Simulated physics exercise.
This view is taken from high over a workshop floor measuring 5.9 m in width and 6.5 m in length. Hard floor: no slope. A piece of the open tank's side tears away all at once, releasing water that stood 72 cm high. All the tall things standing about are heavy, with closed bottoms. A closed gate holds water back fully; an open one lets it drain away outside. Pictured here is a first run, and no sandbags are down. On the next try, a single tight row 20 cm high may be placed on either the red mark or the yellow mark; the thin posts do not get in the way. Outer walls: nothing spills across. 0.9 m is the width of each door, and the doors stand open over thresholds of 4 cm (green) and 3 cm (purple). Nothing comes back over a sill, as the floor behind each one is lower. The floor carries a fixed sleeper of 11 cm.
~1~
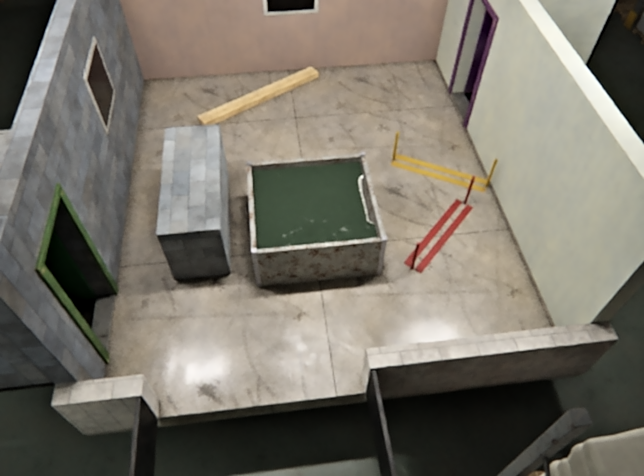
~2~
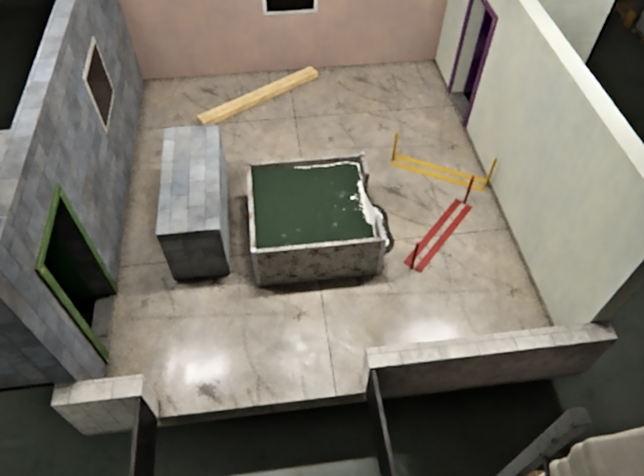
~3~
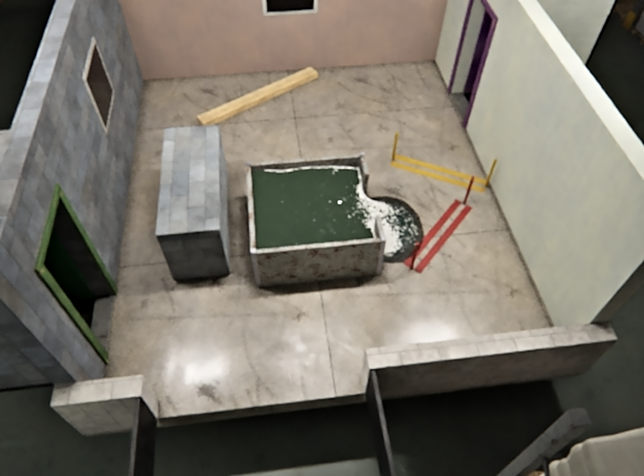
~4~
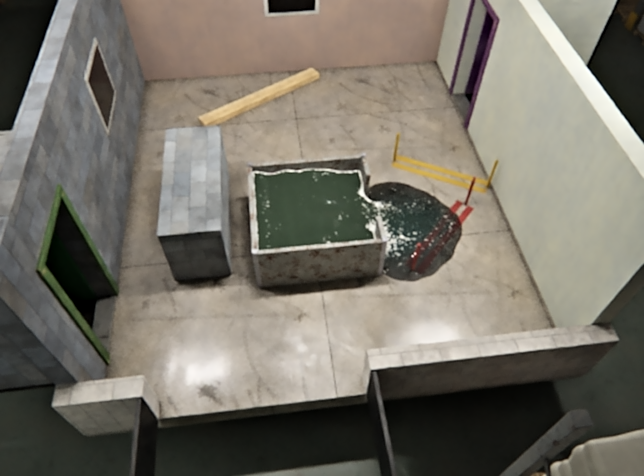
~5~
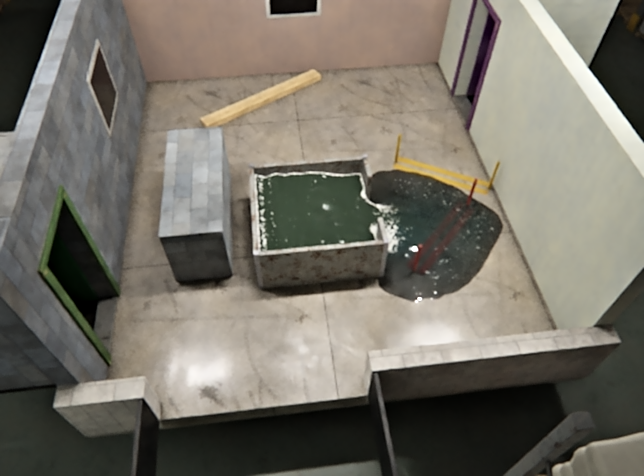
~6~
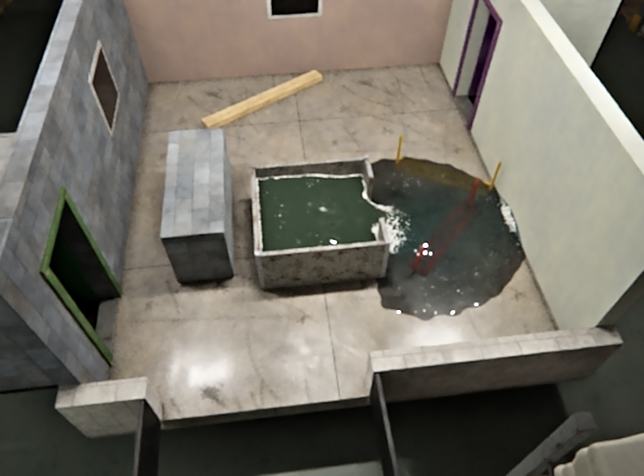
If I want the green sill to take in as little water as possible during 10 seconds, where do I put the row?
Put it on the red mark.
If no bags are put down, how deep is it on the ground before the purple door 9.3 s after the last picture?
About 4.0 centimetres.
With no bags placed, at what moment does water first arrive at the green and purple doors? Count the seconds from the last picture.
Green 4.0 s, purple 0.8 s.
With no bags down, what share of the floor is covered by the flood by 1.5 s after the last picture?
I'd guess around 25 in a hundred.
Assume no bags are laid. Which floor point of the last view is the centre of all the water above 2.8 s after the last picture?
(400, 216).
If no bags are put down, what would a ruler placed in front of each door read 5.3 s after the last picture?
Depth (cm) - green: 10, purple: 4.
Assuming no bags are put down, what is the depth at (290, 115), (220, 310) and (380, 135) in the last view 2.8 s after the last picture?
In turn they read 0, 0 and 1 centimetres.
Then, 0.7 s after the last picture water covers 20 % of the floor and is deepest (34 cm) near (377, 229) in the run without bags; in at the green door, 0 L with no bags, 0 L with the row on red, 0 L on yellow.
Then, 1.5 s after the last picture water covers 25 % of the floor and is deepest (33 cm) near (561, 355) in the run without bags; in at the green door, 0 L with no bags, 0 L with the row on red, 0 L on yellow.
Then, 2.8 s after the last picture water covers 45 % of the floor and is deepest (19 cm) near (561, 355) in the run without bags; in at the green door, 0 L with no bags, 0 L with the row on red, 0 L on yellow.
Then, 5.3 s after the last picture water covers 70 % of the floor and is deepest (13 cm) near (323, 78) in the run without bags; in at the green door, 23 L with no bags, 0 L with the row on red, 41 L on yellow.
Then, 9.3 s after the last picture water covers 90 % of the floor and is deepest (8 cm) near (154, 223) in the run without bags; in at the green door, 71 L with no bags, 2 L with the row on red, 154 L on yellow.
